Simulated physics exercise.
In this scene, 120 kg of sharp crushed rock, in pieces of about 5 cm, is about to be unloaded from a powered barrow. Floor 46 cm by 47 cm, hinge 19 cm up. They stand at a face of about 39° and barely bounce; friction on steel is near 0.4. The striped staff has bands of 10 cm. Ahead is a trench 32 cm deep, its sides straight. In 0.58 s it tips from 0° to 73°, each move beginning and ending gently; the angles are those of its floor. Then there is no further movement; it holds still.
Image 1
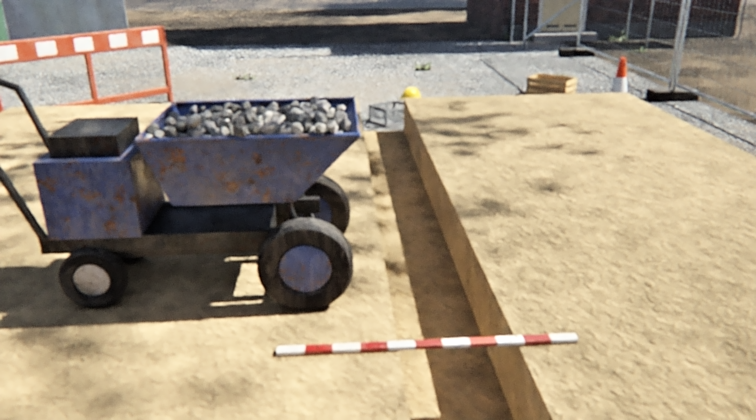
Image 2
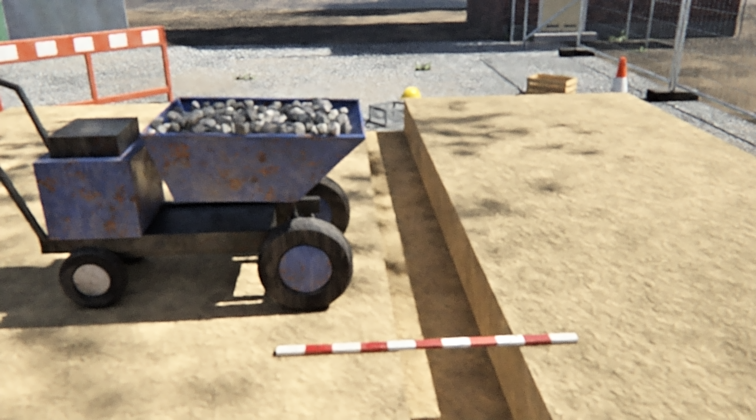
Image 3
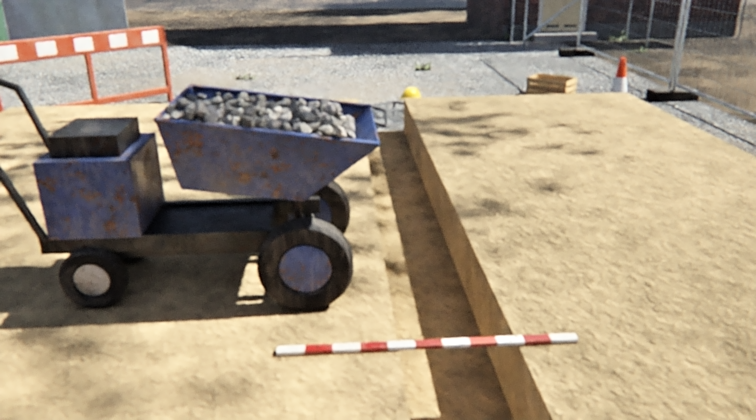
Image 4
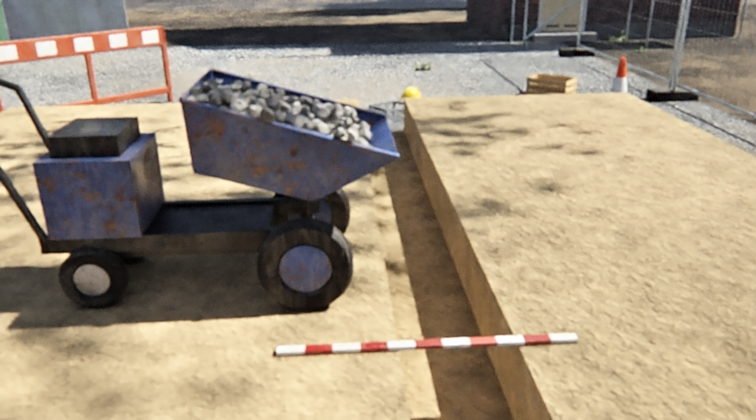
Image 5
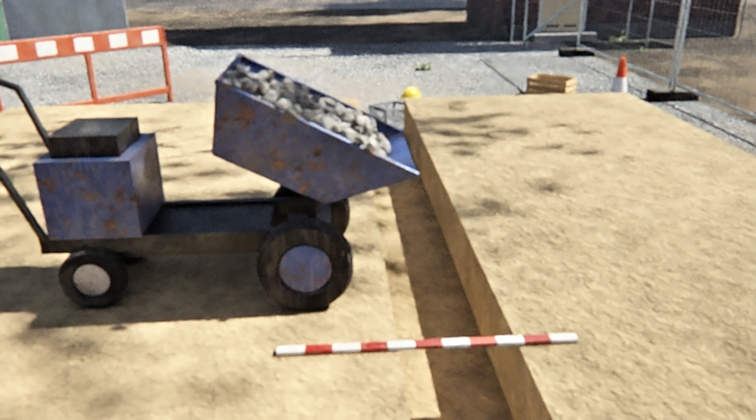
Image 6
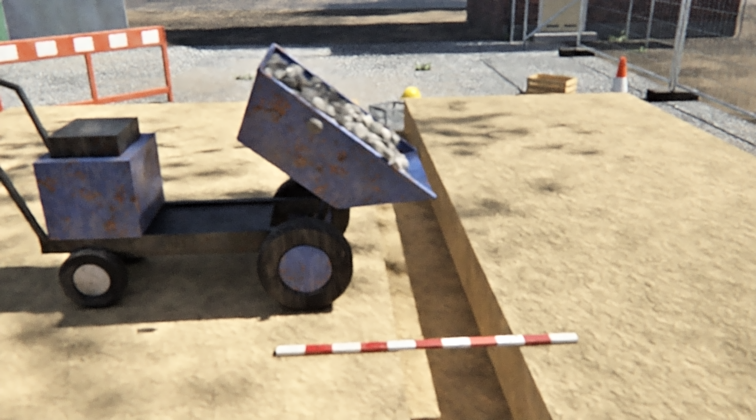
On a sunny building site, a rusty blue powered barrow loaded with grey stones steadily tilting its tray rightward beside a trench.
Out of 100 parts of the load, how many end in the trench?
Some 53 out of 100.
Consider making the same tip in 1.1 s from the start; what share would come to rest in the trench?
Expected share: Around 75%.
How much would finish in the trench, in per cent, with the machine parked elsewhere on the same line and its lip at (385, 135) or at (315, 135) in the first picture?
30 %, then 90 %.
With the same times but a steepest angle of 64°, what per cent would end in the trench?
Expect roughly 45 per cent.
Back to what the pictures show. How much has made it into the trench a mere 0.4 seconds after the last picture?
Roughly 20 percent of the load.
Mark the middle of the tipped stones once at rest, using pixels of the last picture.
Their middle lands near (477, 297).
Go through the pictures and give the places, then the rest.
The tray is at 0°, its lip at (359, 135); the top of the load is at (287, 110), in the first picture.
Lip at (365, 138), floor tilted 2°, highest stones at (262, 111), in the second picture.
Lip at (379, 145), floor tilted 8°, highest stones at (207, 103), in the third picture.
The tray is at 17°, its lip at (399, 157); the top of the load is at (222, 89), in the fourth picture.
Lip at (418, 175), floor tilted 27°, highest stones at (248, 77), in the fifth picture.
Lip at (435, 198), floor tilted 38°, highest stones at (280, 69), in the sixth picture.
Then, 0.1 s after the last picture the floor is at 61°, 100 % in the tray; the foremost stones are at (444, 208).
Then, 0.4 s after the last picture the floor is at 73°, 53 % in the tray, 22 % in the trench, 25 % past the trench; the foremost stones are at (536, 264).
Then, 0.7 s after the last picture the floor is at 73°, 6 % in the tray, 45 % in the trench, 49 % past the trench; the foremost stones are at (705, 254).
Then, 2.7 s after the last picture the floor is at 73°, 0 % in the tray, 53 % in the trench, 47 % past the trench; the foremost stones are past the picture's edge.
